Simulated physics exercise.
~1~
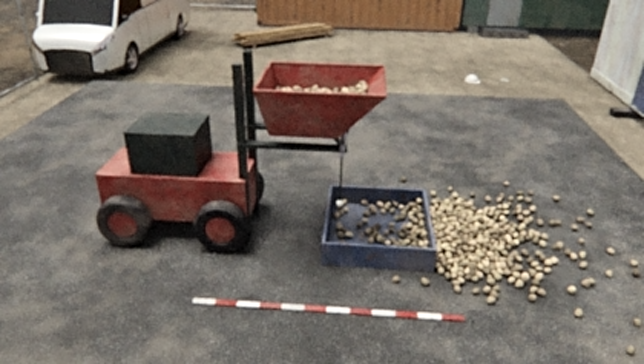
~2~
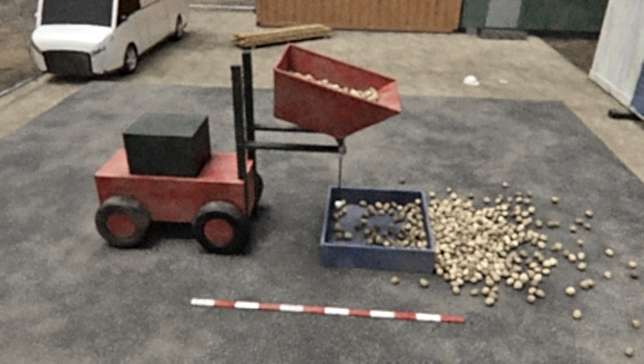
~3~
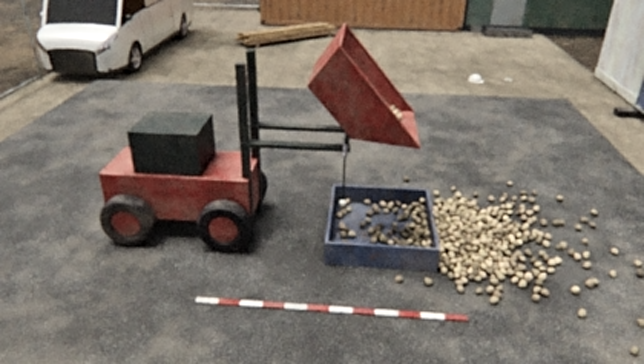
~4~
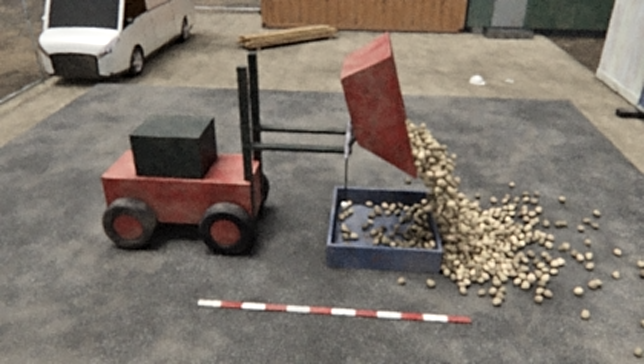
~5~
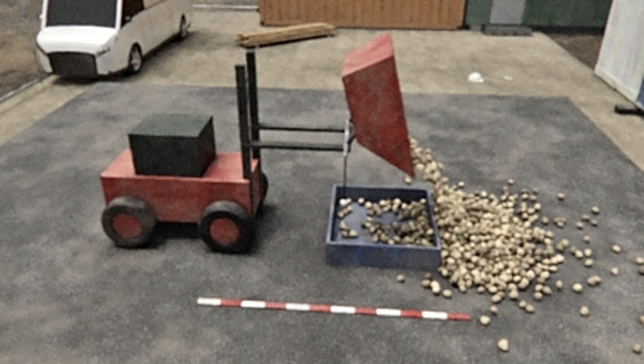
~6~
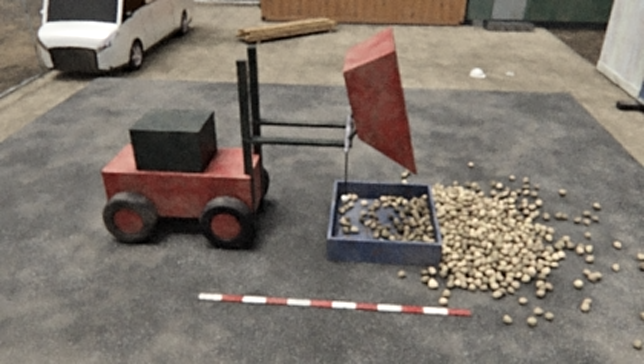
On a grey floor, a red forklift skip tips its stones mostly beyond the blue bin.
